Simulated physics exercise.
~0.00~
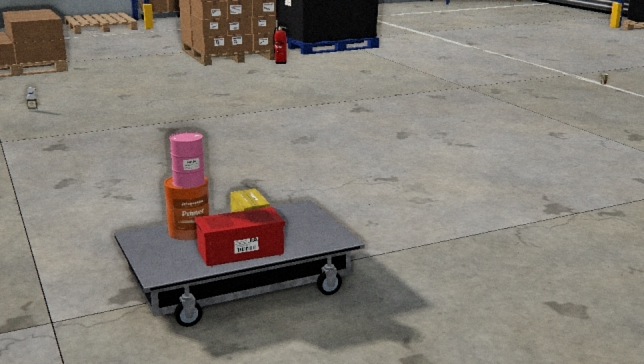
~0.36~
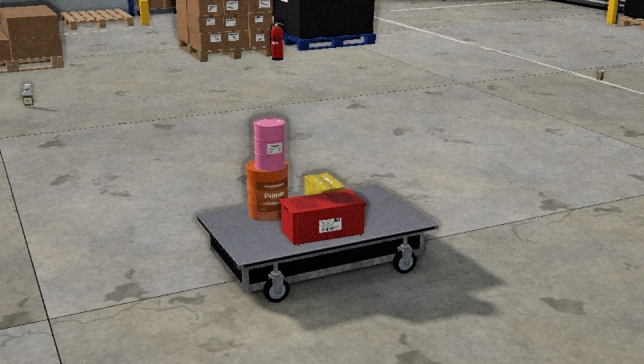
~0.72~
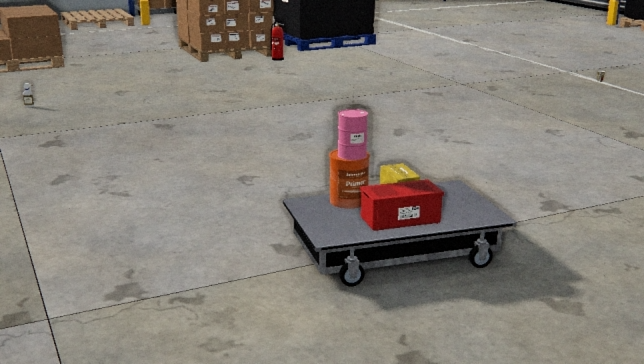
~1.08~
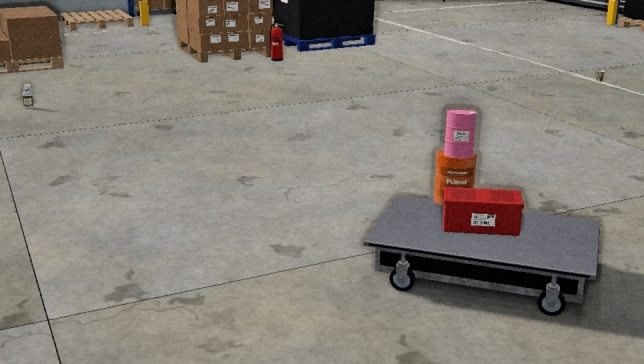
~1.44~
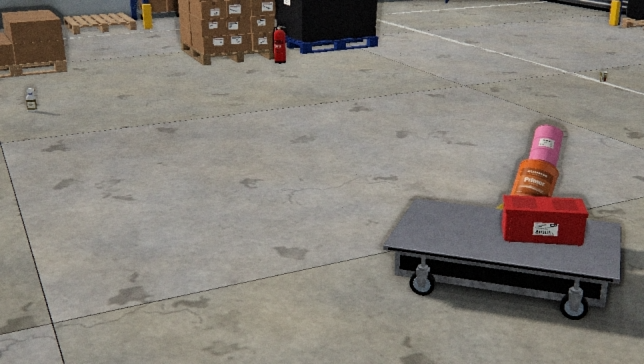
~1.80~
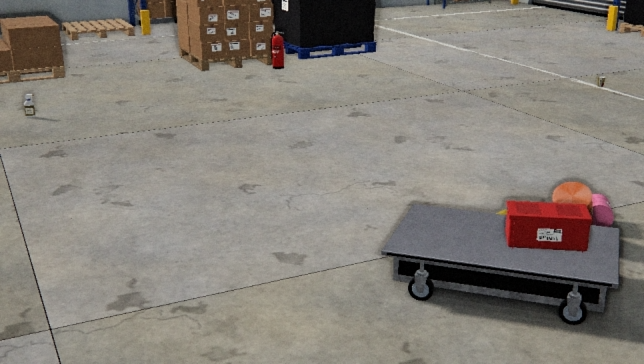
To begin with, a flat grey cart rolls to the right across a concrete warehouse floor, carrying a pink canister stacked on an orange pail, a red tote and a yellow parcel. It keeps moving right at first with the load in place. As the cart turns, the stack shifts toward the far edge and the yellow parcel drops out of sight behind the red tote. The cart then comes to a halt while the canister and pail tip over together. Finally, both lie off the far side, the pail upended, and only the red tote remains aboard.
